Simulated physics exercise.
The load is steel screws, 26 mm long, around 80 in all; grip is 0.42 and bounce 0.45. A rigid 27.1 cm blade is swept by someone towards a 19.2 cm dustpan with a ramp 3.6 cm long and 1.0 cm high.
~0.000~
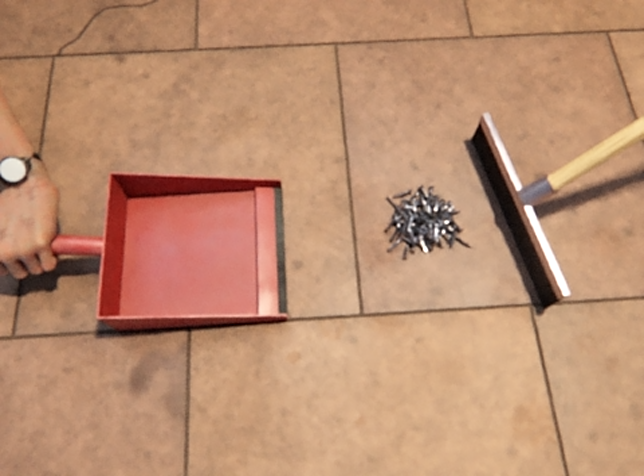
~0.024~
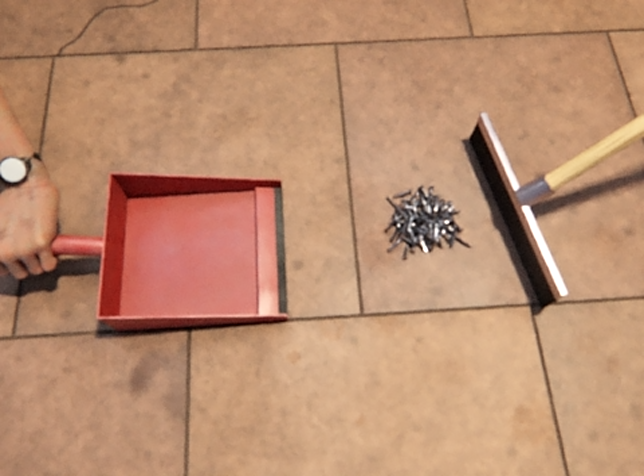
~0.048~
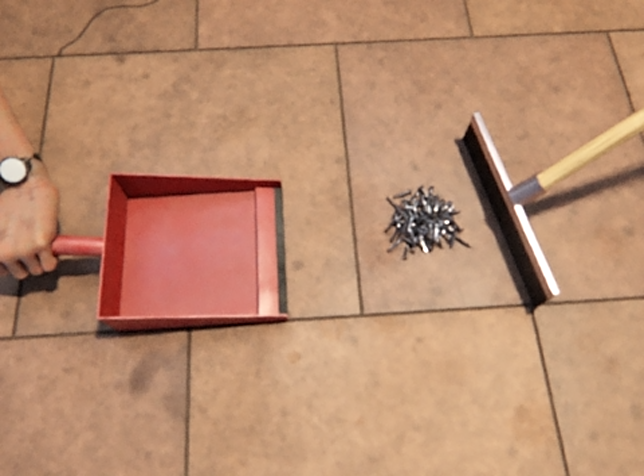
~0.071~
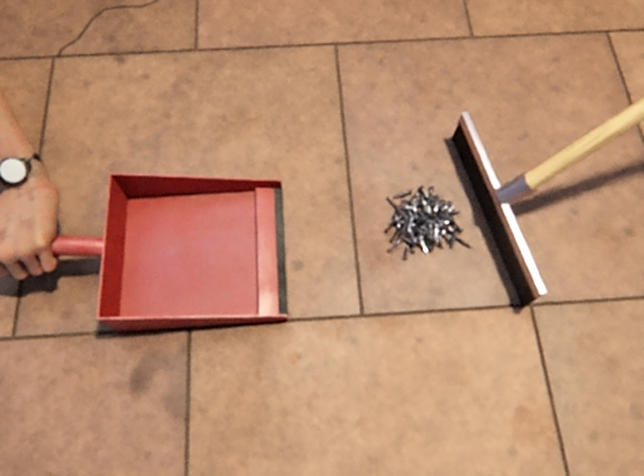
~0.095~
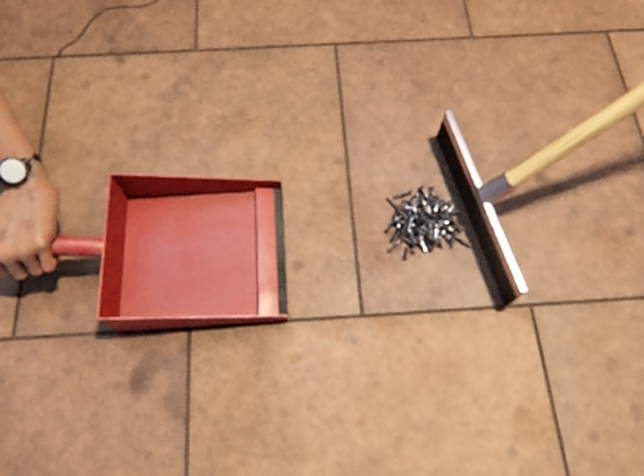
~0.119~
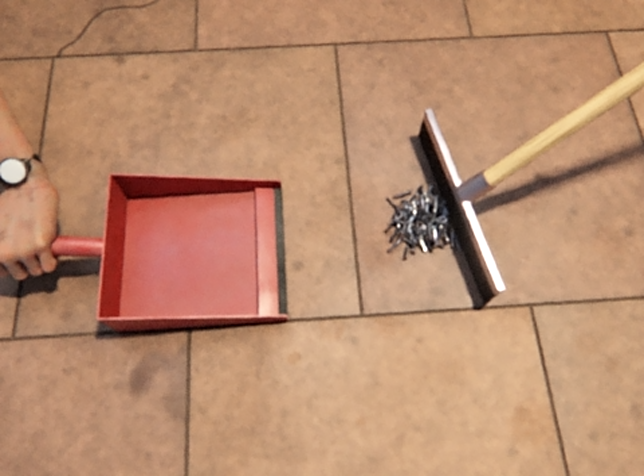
A hand wearing a watch held a red dustpan still on the tiled floor while a broom-like blade on a wooden handle slid left and began nudging the edge of a small pile of screws.
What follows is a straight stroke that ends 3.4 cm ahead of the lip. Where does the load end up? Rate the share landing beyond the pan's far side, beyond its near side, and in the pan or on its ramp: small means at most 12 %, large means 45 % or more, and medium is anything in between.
Shares: Far side - small; near side - small; pan - medium.
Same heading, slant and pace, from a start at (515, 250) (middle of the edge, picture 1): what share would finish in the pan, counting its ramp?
The pan and its ramp would take some 35 per cent.
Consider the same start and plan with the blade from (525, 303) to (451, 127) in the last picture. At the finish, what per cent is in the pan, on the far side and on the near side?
Pan 5; far 0; near 0.
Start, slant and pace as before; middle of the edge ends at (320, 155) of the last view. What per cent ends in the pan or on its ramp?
That would come to near 15 percent.
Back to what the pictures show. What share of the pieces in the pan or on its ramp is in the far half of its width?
Around 60 in a hundred.
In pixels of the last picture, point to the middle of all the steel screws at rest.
Near (286, 237).
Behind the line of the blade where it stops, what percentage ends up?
My guess is close to 0 per cent.
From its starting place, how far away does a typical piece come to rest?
It works out to some 20 cm.
Then, at 0.21 s, middle of the blade 13 cm from the lip; 0 % over the lip, far side 0 %, near side 0 %.
After 0.27 s, middle of the blade 8 cm from the lip; 0 % over the lip, far side 5 %, near side 0 %.
After 0.47 s, middle of the blade 6 cm from the lip; 35 % over the lip, far side 5 %, near side 5 %.
At rest (1.5 s), far side 5 %, near side 5 %, pan 35 %, in front of the lip or behind the blade 60 %.
